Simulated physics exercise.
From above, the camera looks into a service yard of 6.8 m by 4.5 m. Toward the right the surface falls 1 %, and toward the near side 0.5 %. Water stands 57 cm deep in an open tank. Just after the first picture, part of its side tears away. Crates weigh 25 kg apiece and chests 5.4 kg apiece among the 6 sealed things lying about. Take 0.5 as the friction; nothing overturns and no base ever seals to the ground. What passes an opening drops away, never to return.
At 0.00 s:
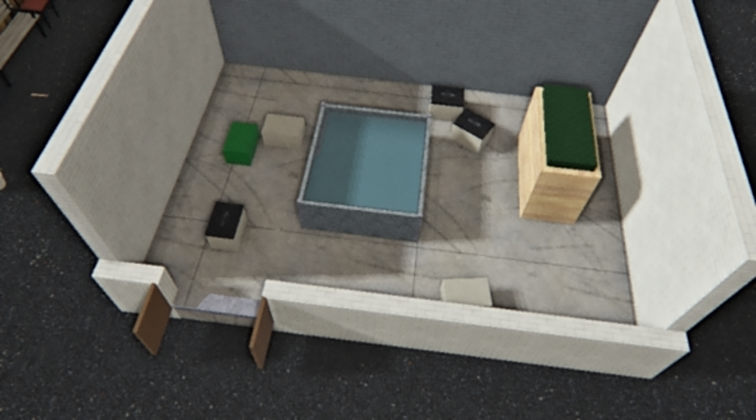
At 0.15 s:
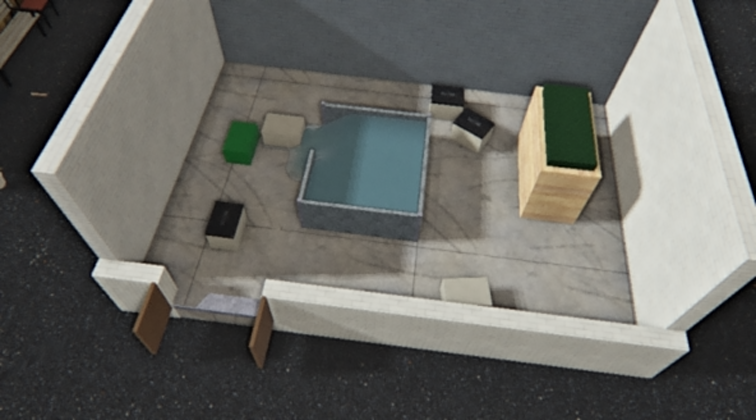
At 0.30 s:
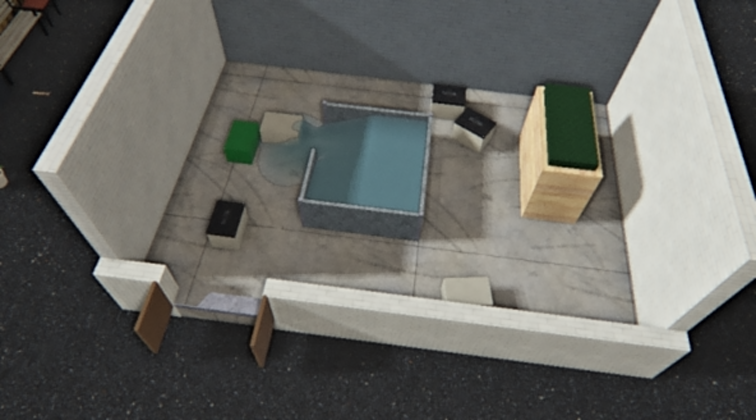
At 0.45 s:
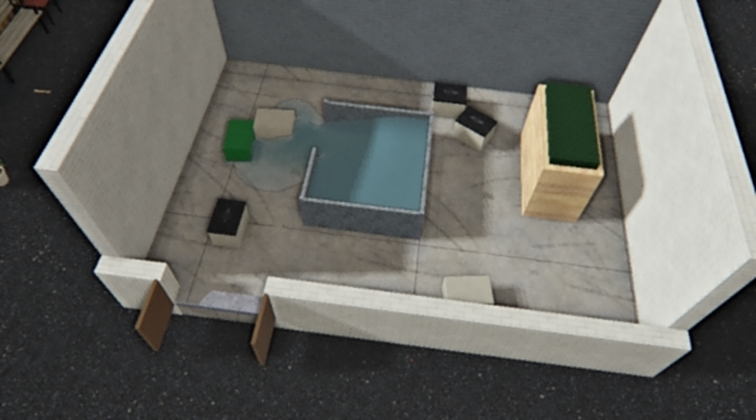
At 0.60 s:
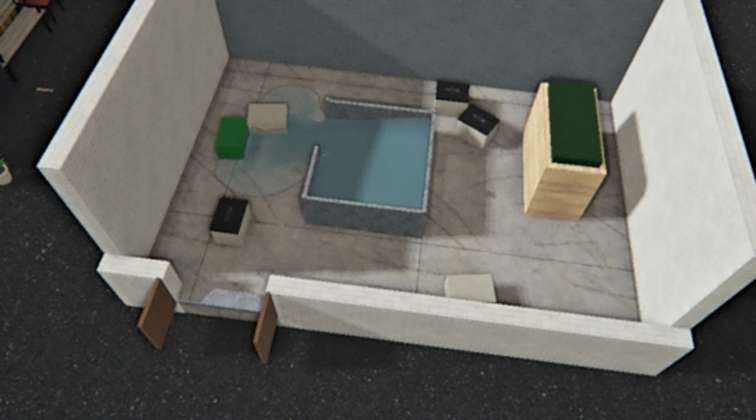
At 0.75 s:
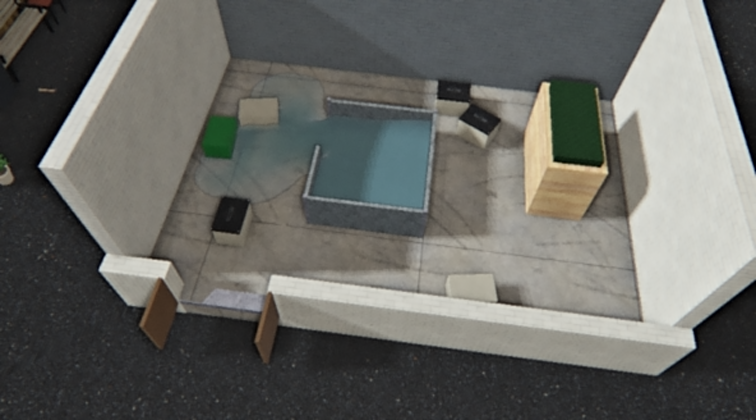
We see a walled yard from above with an open tank of water; part of the tank's left side breaks away, water spreads across the floor, and a green crate and a pale box shift a little to the left.
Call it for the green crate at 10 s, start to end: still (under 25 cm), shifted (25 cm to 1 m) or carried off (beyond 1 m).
Carried off.
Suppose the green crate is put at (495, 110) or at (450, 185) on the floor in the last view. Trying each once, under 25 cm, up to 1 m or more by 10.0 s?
Outcomes in order: It sits still; it sits still.
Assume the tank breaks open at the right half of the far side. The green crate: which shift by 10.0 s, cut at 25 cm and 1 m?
Afterwards the green crate stays almost motionless.
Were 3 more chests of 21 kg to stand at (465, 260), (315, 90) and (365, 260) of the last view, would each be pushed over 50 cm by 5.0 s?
In that order: Less, over, short of it.
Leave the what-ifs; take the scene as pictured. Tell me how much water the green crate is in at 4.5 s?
Somewhere close to 10 cm.
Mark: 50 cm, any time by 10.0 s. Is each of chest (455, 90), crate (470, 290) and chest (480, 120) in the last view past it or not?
Beyond the limit, then within the limit, then beyond the limit.
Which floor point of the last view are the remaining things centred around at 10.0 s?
Roughly at (452, 234).
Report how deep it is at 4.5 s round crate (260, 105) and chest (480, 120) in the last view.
Depths: Near 6 cm, then near 3 cm.
After 2.0 s the green crate is near (202, 127), 0.6 m from its start, afloat; 0 of 6 are out; 2 afloat.
After 4.5 s the green crate is near (208, 255), 2.2 m from its start, aground; 0 of 6 are out; 0 afloat.
After 7.0 s the green crate is near (255, 297), 2.8 m from its start, aground; 0 of 6 are out; 1 afloat.
After 10.0 s the green crate is near (255, 297), 2.8 m from its start, aground; 0 of 6 are out; 3 afloat.
